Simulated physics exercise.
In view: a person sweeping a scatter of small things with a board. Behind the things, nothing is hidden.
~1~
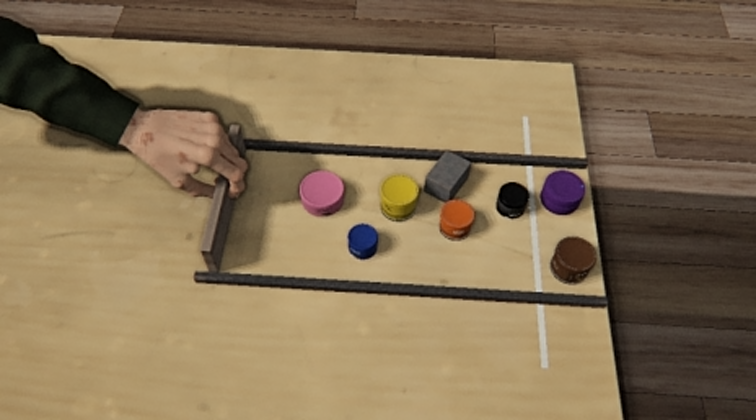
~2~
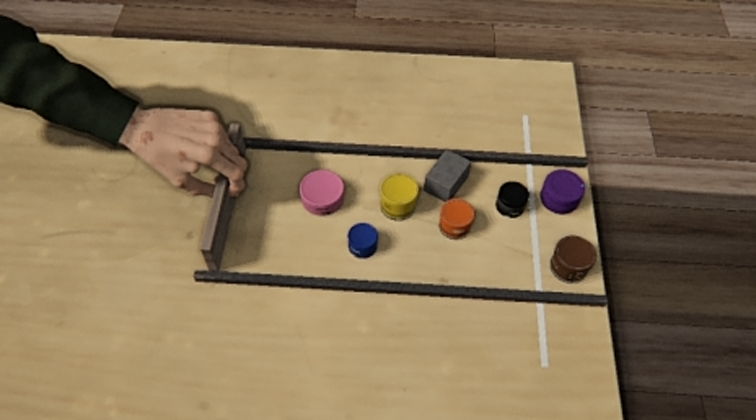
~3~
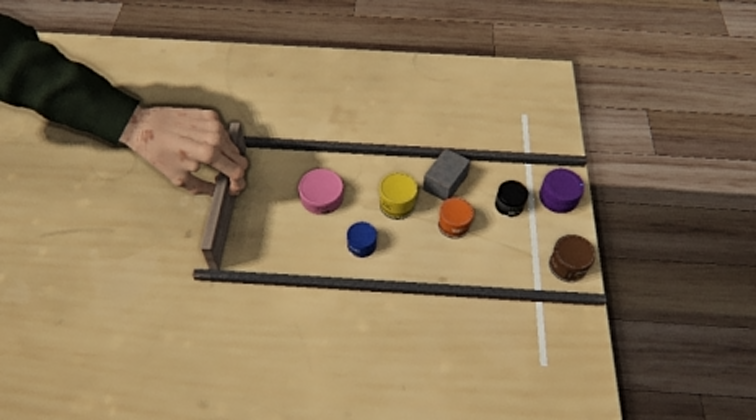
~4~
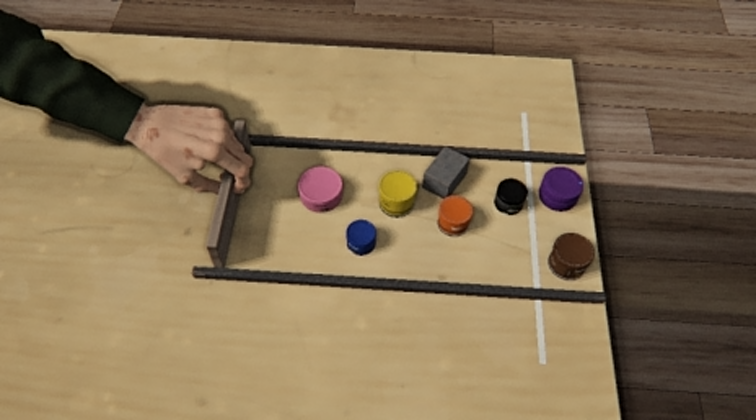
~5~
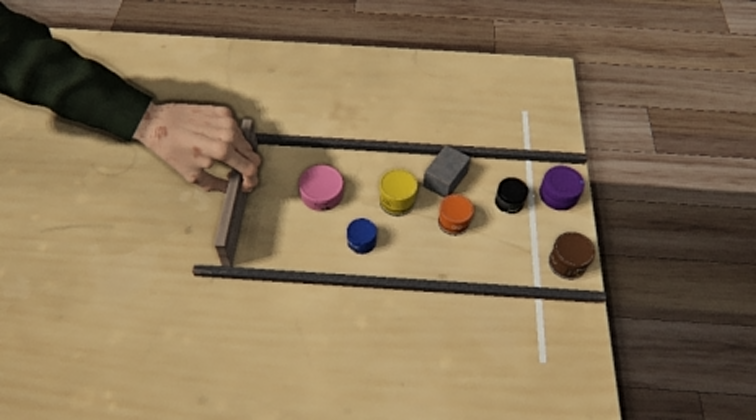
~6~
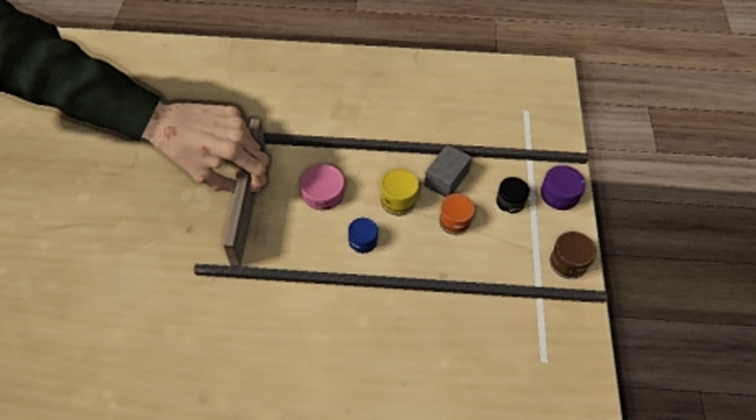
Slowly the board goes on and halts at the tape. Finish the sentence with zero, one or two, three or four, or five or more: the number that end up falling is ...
The number that end up falling is one or two.
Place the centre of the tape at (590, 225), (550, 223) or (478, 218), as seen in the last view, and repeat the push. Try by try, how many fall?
8, 3, 0.
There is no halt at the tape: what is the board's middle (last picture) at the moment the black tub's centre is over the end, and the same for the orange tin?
I reckon its middle sits around (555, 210) and then around (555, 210).
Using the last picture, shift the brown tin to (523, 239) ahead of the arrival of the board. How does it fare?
Brown tin: Gone.
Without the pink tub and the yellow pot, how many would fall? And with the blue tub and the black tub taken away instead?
The number fallen is 0, and in the other try 0.
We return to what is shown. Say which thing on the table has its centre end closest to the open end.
That's the yellow pot, it ends up nearest.
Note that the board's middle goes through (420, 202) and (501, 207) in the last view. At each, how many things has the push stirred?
First position 5; second position 8.
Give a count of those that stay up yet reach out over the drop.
The answer comes to 1.
Early on, none off yet; brown tin at rest near (572, 256); purple lid at rest near (563, 188); black tub at rest near (513, 195).
A while later, none off yet; brown tin at rest near (572, 256); purple lid moving near (566, 187); black tub travelled about its own width near (532, 189).
Finally, the number that fall off is one or two; lost, purple lid and brown tin.
